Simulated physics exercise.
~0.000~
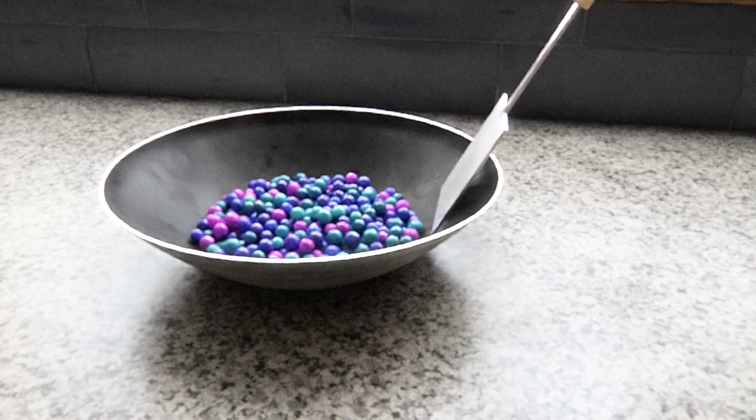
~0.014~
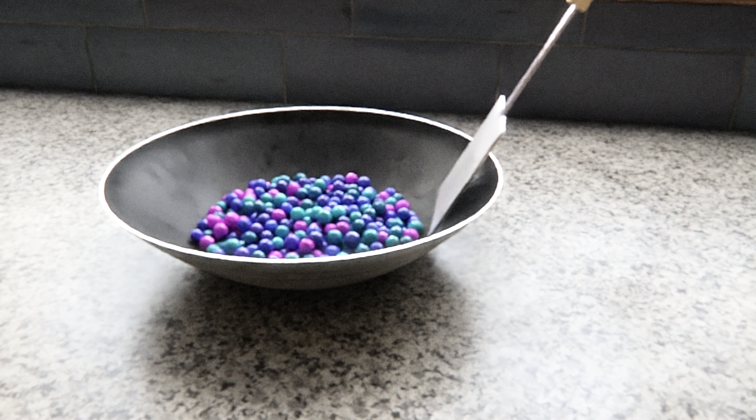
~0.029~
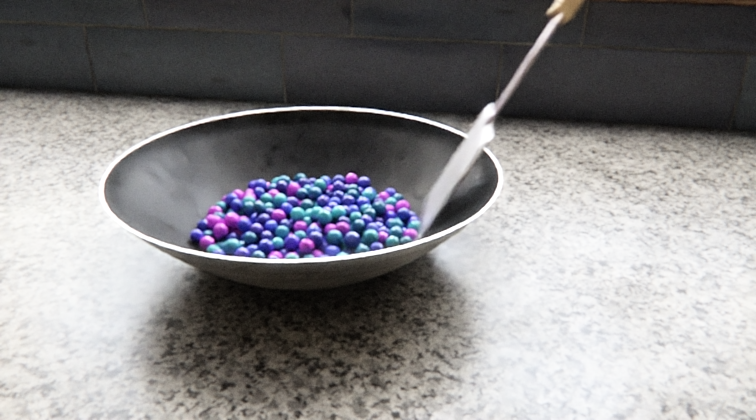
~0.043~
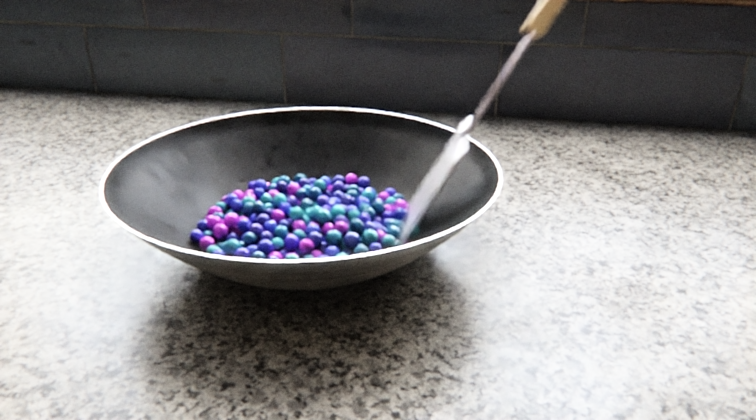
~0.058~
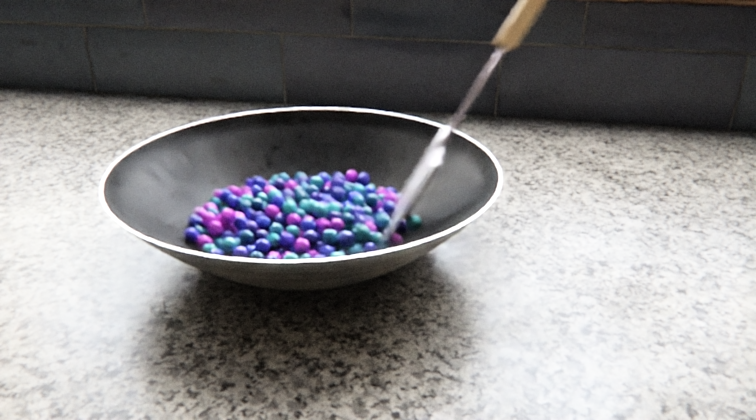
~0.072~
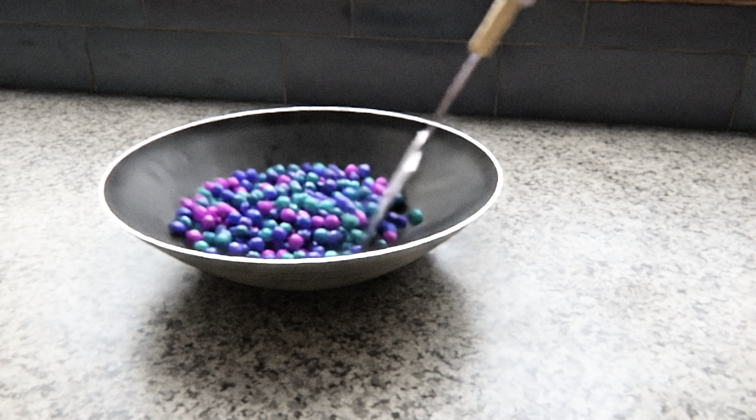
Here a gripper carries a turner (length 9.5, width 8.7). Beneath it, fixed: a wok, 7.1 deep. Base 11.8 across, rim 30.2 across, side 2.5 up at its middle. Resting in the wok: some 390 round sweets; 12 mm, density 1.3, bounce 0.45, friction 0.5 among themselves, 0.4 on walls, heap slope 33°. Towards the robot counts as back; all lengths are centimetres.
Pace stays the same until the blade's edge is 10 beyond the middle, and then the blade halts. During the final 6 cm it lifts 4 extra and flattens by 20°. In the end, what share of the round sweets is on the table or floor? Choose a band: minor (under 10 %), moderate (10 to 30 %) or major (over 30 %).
Major.
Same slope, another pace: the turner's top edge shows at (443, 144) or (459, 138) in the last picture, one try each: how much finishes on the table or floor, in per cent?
Around 30 per cent, then around 20 per cent.
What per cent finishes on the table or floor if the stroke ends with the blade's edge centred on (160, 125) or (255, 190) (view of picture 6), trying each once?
The two tries give near 50 and near 5 in a hundred.
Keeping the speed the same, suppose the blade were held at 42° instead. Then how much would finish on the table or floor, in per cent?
Roughly 40 per cent.
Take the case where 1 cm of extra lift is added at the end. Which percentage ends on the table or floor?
Some 50 in a hundred.
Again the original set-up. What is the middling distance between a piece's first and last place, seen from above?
Level distance of roughly 10 cm.
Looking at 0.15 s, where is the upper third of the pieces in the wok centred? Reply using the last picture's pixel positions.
The middle sits at approx. (207, 175).
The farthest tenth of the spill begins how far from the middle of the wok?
Distance from centre: Approx. 75 cm.
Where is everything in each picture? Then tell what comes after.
The turner top edge at (506, 111), sloping 62°; upper third of the load around (311, 216), from x 195 to 415, top at y 180; 394 in the wok, in the first frame.
The turner top edge at (503, 113), sloping 62°; upper third of the load around (311, 216), from x 195 to 415, top at y 180, in the second frame.
The turner top edge at (488, 122), sloping 62°; upper third of the load around (311, 216), from x 195 to 415, top at y 180, in the third frame.
The turner top edge at (465, 135), sloping 62°; upper third of the load around (311, 215), from x 195 to 410, top at y 180, in the fourth frame.
The turner top edge at (441, 144), sloping 62°; upper third of the load around (302, 211), from x 190 to 415, top at y 175, in the fifth frame.
The turner top edge at (418, 149), sloping 62°; upper third of the load around (291, 205), from x 180 to 415, top at y 170; 394 in the wok, in the sixth frame.
After 0.11 s, sloping 62°, highest piece 6 above the table; 394 in the wok.
After 0.15 s, sloping 58°, highest piece 8 above the table; 394 in the wok.
After 0.37 s, sloping 42°, highest piece 26 above the table; 215 in the wok, 42 on the table or floor, 137 on the blade or in flight.
After 1.42 s, sloping 42°, highest piece 5 above the table; 214 in the wok, 180 on the table or floor.
In the end, 214 in the wok, 180 on the table or floor. That is 46 % on the table or floor.
